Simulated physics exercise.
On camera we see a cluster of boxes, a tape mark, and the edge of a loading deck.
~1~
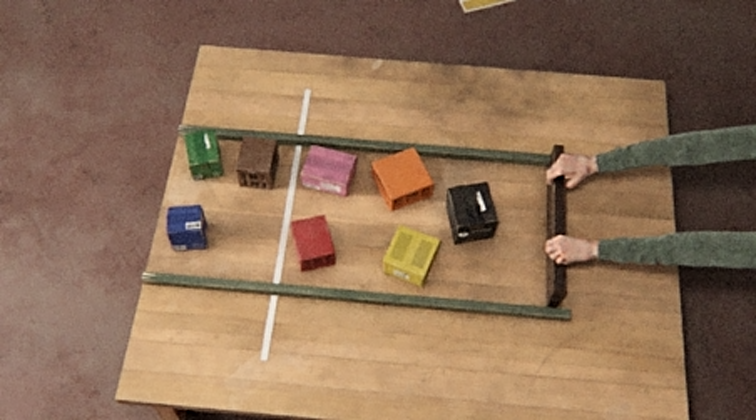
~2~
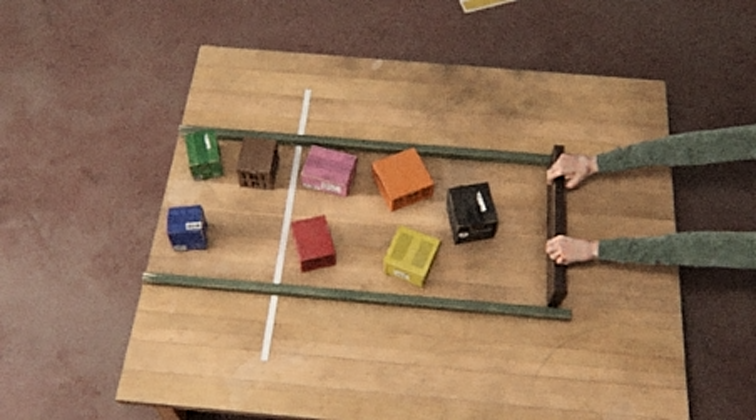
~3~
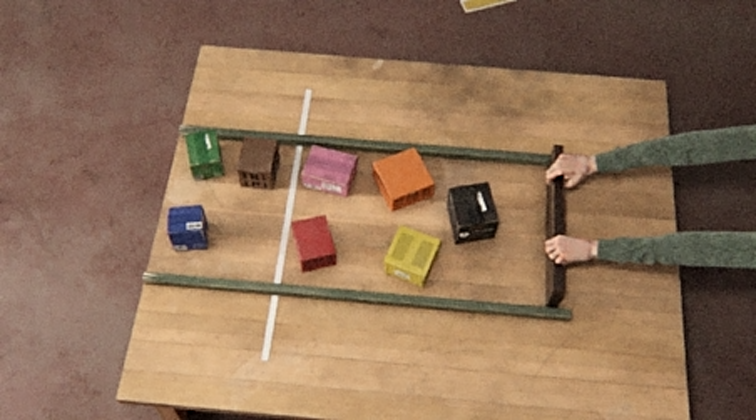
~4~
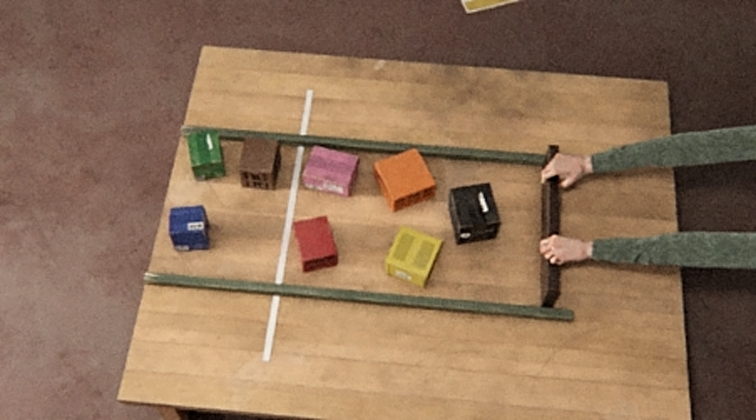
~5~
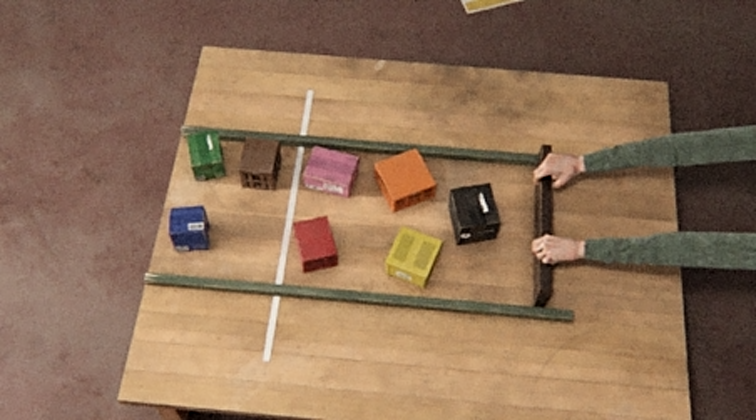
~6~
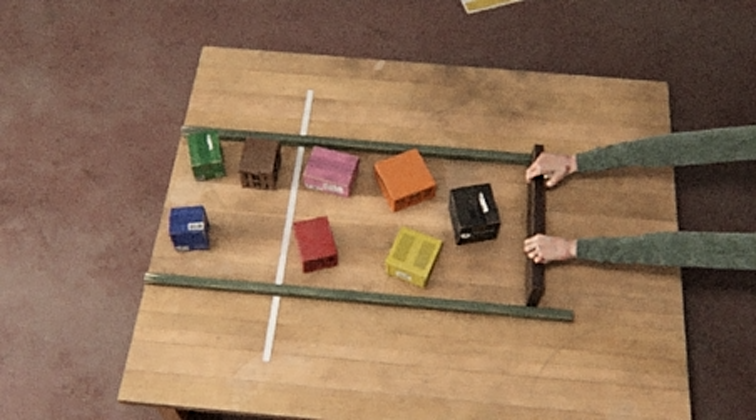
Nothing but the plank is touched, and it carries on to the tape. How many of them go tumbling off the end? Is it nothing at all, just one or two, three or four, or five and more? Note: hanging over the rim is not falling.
It will most likely knock one or two off.
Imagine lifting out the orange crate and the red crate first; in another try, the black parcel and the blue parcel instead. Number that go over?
Result, first then second: 0, 1.
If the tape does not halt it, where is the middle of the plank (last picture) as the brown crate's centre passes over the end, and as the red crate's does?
The brown crate puts it at (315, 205), the red crate at (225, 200).
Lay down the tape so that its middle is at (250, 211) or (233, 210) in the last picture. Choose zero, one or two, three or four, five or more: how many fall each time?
Three or four; three to four.
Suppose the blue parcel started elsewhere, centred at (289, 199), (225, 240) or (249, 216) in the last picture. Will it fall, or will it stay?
It keeps its place, then keeps its place, then keeps its place.
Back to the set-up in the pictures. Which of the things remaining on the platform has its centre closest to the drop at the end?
That's the pink parcel.
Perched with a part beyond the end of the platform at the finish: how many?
1.
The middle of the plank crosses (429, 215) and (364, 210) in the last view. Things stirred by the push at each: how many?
4 by the first point, 7 by the second.
Early on, none off yet; green parcel at rest near (206, 156); blue parcel at rest near (190, 229); brown crate at rest near (260, 164).
A while later, none off yet; green parcel travelled a little near (196, 152); blue parcel at rest near (190, 229); brown crate travelled about its own width near (229, 159).
Finally, the number that fall off is one or two; lost, brown crate and green parcel.
